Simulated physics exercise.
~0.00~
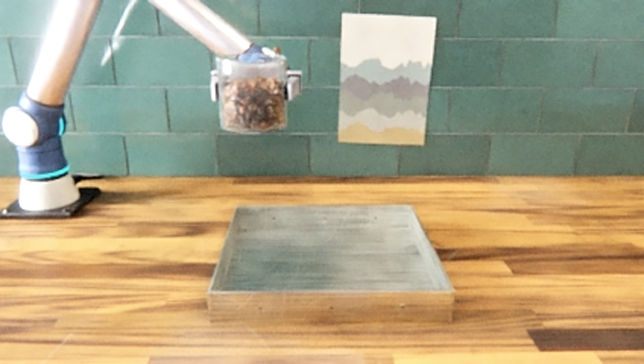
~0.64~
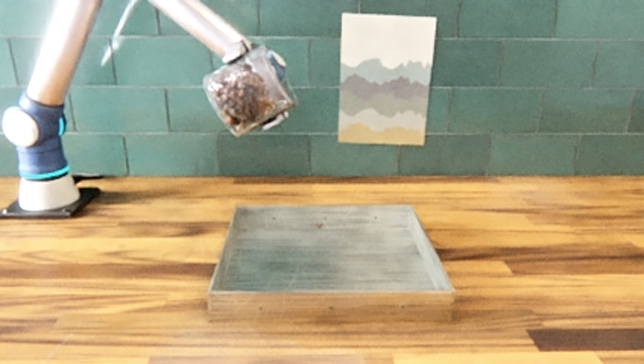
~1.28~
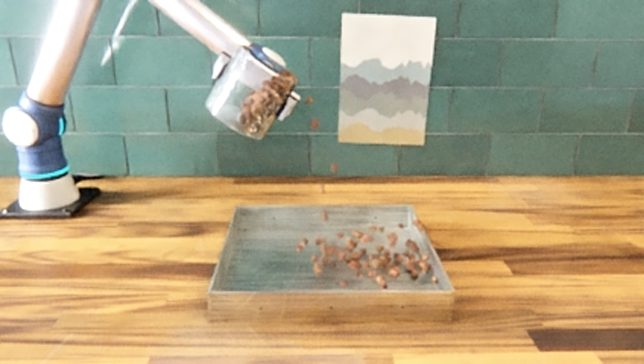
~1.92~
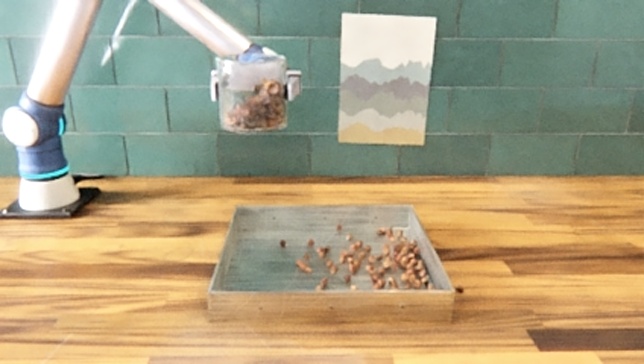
On a wooden counter, a robot arm tips a clear tumbler, spilling some brown pellets into a tray, then rights it.
